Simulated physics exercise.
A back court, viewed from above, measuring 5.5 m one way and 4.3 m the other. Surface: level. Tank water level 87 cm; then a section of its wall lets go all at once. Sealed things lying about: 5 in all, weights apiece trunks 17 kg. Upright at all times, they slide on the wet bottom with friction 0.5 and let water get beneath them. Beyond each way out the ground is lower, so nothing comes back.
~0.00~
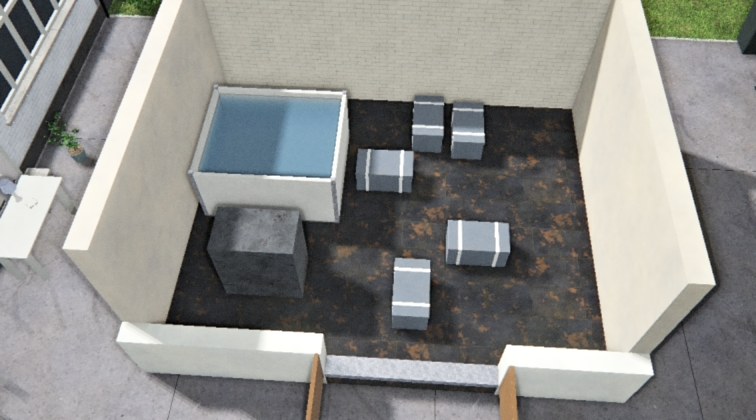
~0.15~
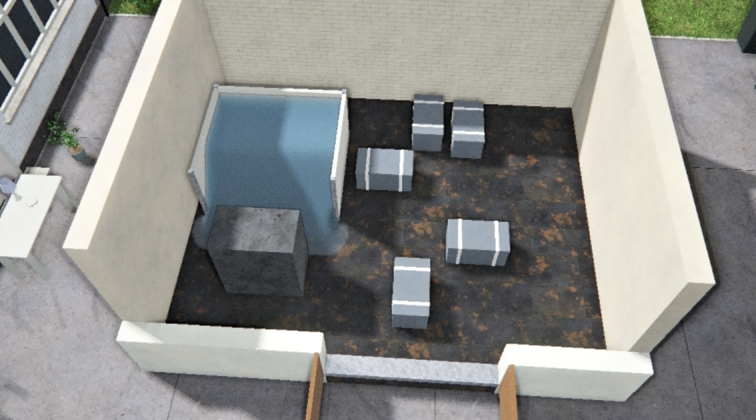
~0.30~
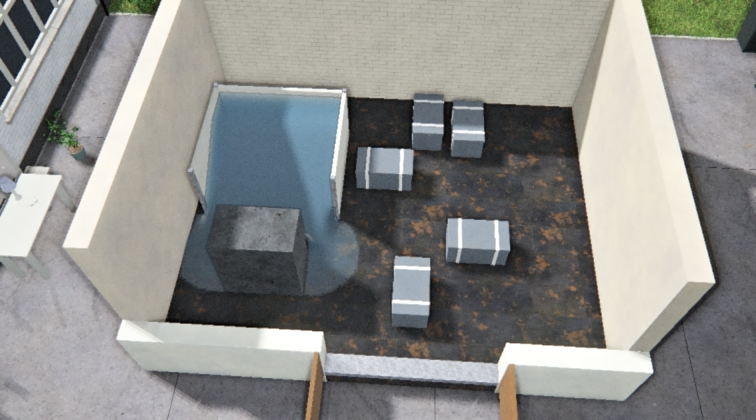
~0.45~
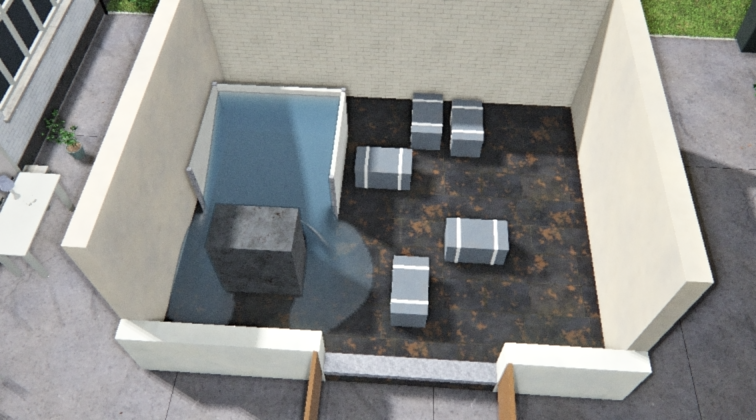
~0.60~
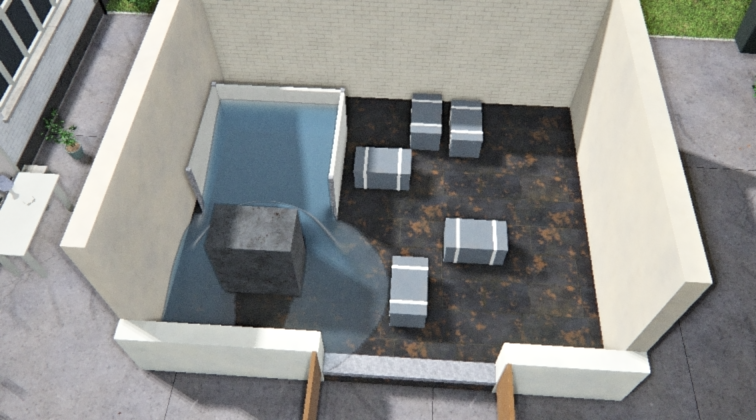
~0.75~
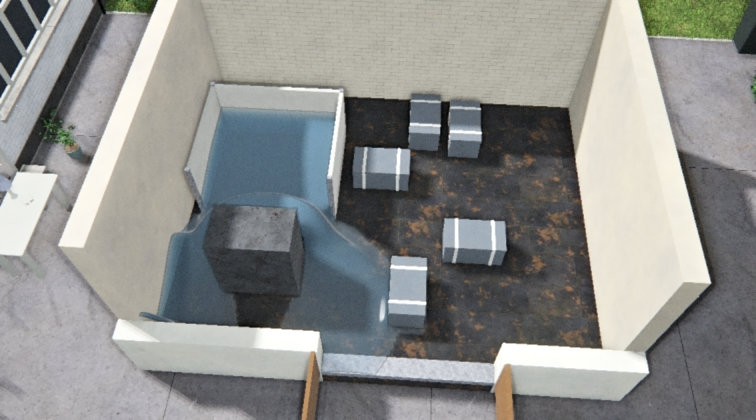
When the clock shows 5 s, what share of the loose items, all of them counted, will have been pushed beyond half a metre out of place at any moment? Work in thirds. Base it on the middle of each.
The share is between one third and two thirds.
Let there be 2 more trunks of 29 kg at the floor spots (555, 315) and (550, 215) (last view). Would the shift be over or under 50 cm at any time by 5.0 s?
Well, in turn they are above that and above that.
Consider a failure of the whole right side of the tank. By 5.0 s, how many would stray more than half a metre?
That would give 5.
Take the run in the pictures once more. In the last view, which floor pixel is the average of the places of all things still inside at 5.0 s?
(457, 137).
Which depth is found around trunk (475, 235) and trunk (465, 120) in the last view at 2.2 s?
Close to 3 and 0 centimetres.
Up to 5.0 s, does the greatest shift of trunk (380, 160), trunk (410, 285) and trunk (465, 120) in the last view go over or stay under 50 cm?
First falling below it, second exceeding it, third falling below it.
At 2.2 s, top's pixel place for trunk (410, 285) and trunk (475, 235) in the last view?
Estimated pixels: (592, 308) and (521, 234).
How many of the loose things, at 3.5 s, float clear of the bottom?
Total: 2.
After 1.1 s 0 of 5 are over 50 cm from their spots; 0 afloat.
After 2.2 s 2 of 5 are over 50 cm from their spots; 1 afloat.
After 3.5 s 2 of 5 are over 50 cm from their spots; 2 afloat.
After 5.0 s 2 of 5 are over 50 cm from their spots, and 2 have been at some point; 3 afloat.
